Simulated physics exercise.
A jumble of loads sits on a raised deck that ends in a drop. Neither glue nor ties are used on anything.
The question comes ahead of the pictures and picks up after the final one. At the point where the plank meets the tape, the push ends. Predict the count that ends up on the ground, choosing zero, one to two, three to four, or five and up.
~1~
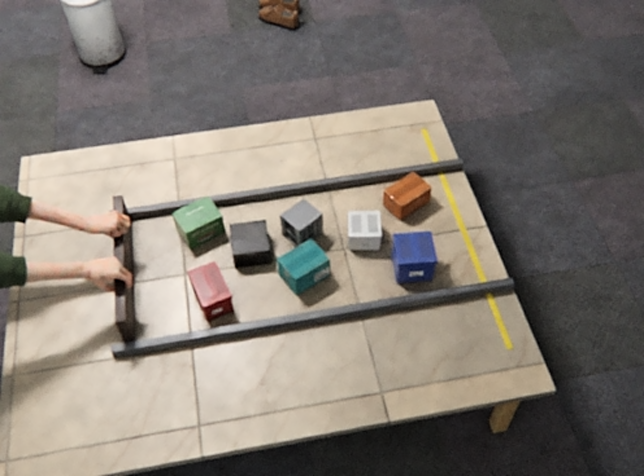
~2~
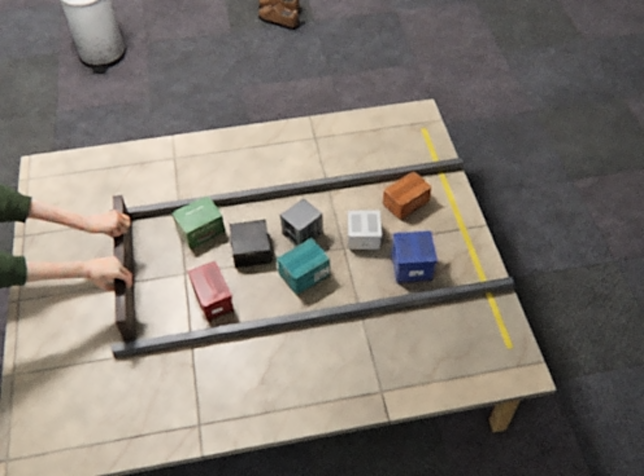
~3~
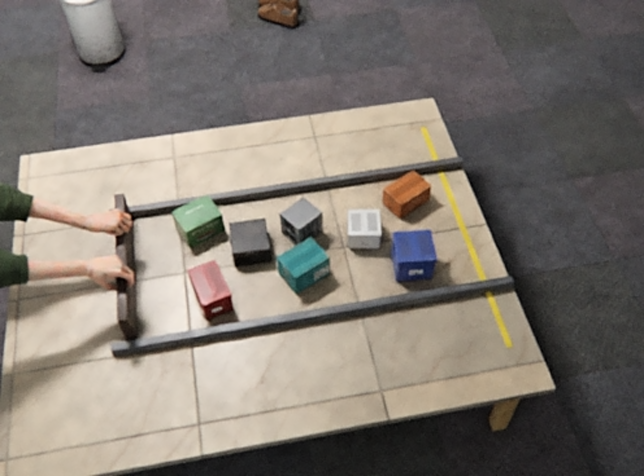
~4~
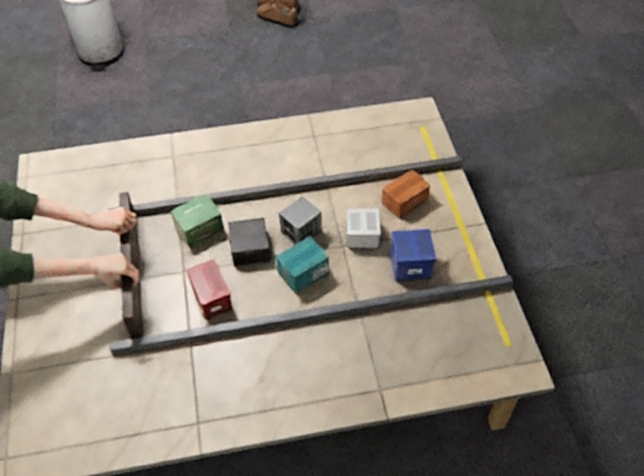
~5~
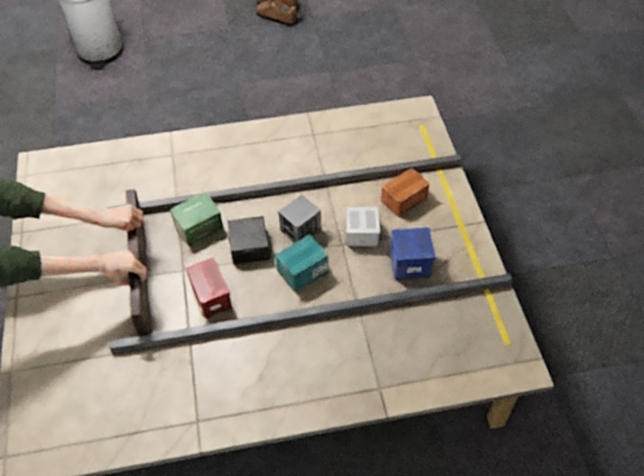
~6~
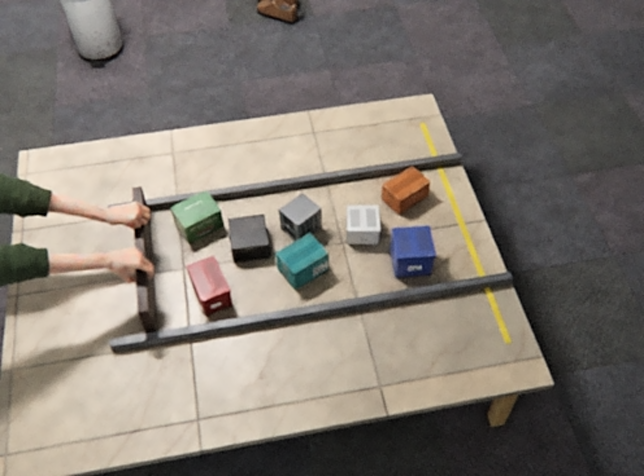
The ones going over the edge come to at least five, I'd say.
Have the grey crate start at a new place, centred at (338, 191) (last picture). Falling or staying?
Placed there, the grey crate ends up below.
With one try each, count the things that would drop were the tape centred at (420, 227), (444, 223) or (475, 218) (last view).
Try 1: 2; try 2: 5; try 3: 8.
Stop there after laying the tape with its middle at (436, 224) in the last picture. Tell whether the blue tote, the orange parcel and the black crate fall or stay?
Taking them in turn: Blue tote ends up off it, orange parcel ends up off it, black crate is still there.
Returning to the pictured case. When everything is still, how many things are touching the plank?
The count in contact is 3.
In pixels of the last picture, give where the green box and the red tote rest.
Final pixels, roughly: (466, 174) for the first, (489, 242) for the other.
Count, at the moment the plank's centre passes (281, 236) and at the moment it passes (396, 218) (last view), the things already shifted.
I make it 6 at the first spot and 8 at the other.
A little later, none off yet; orange parcel at rest near (406, 190); blue tote at rest near (412, 252); white tote at rest near (363, 225).
Next, none off yet; orange parcel shifted a little near (426, 183); blue tote shifted about its own width near (457, 249); white tote shifted well along near (438, 222).
When it is over, the number that fall off is five or more; down, turquoise box, grey crate, white tote, blue tote and orange parcel.
